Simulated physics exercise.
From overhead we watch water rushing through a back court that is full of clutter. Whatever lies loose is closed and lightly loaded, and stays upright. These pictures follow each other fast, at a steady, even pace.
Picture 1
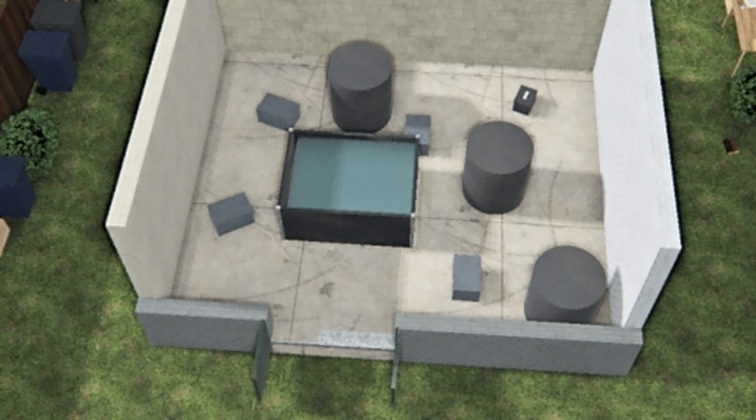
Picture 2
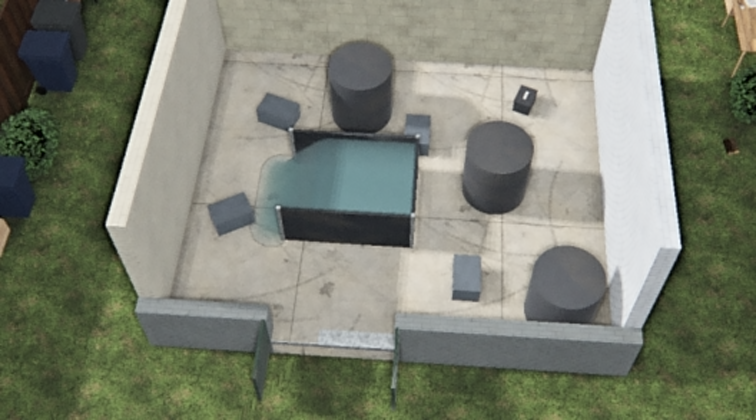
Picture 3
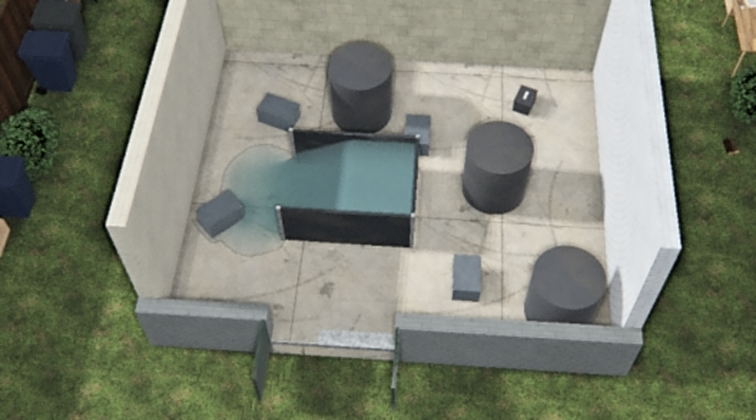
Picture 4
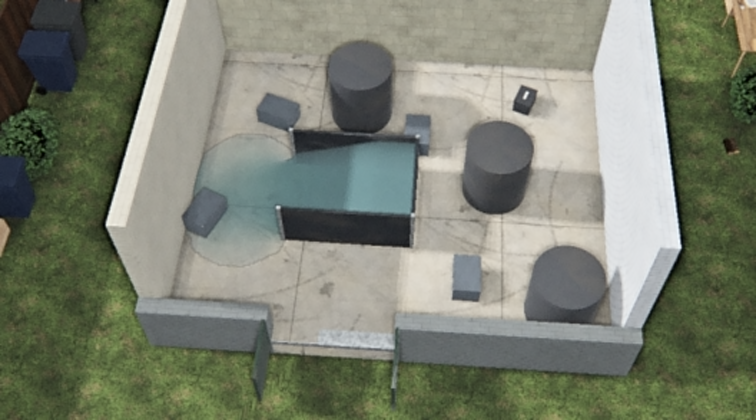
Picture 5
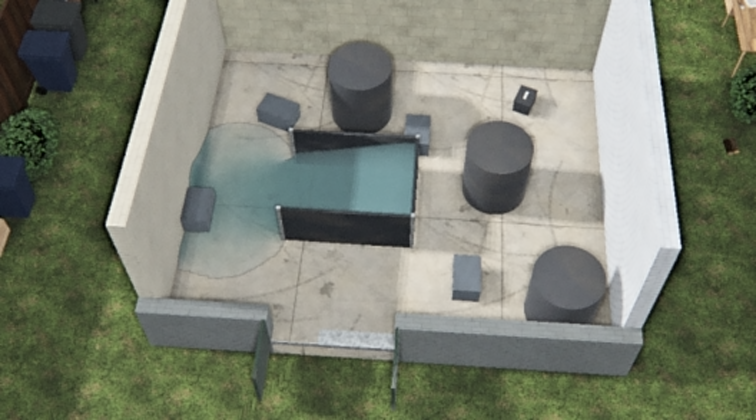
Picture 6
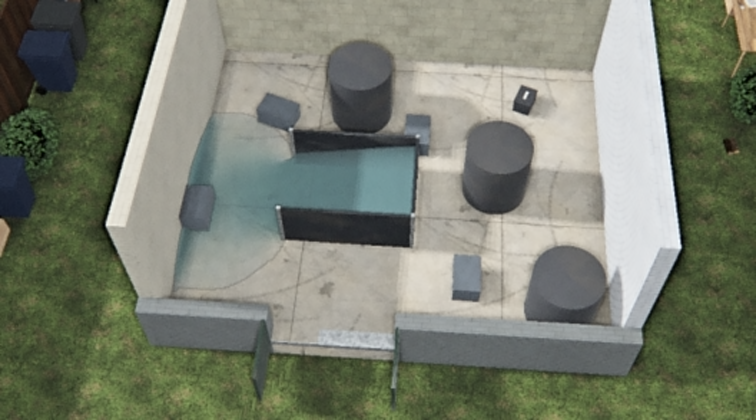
A dark-sided tank of teal water stands in the middle of a pale paved court, seen from a fixed overhead view with grass outside the walls. Three dark grey cylinders stand behind and to the right of it, with small blue-grey crates scattered around. The tank's left side opens, water spreads leftward in a rounded sheet to the wall, and the left crate shifts left while the others stay put.
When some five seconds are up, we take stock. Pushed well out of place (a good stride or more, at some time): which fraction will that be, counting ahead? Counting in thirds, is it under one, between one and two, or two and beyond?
In thirds: Two or beyond.
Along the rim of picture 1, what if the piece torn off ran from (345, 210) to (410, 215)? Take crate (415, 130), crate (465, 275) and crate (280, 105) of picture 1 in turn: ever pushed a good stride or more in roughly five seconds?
Taking them one at a time, the first not displaced that far, the second gets shoved clear and the third not displaced that far.
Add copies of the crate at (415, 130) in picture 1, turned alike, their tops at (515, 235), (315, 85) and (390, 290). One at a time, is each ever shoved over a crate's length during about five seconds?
Taking them one at a time: Gets driven off, then gets driven off, then gets driven off.
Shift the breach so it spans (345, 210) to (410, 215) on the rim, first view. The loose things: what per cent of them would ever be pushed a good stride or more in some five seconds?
About 20 per cent.
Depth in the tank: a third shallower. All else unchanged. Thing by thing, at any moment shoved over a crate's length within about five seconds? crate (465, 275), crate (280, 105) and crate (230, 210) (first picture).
The first passed the mark, the next passed the mark, and the last passed the mark.
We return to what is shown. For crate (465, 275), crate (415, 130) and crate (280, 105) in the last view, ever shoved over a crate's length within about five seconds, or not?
Listed order gives past that mark, then below that mark, and lastly past that mark.
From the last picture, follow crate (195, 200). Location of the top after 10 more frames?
Near (197, 278).
A moment on, 1 of 5 are well off their spots; 1 afloat.
Next, 1 of 5 are well off their spots; 1 afloat.
Later, 2 of 5 are well off their spots; 1 afloat.
In the end, 4 of 5 are well off their spots, and 4 have been at some point; 3 afloat.
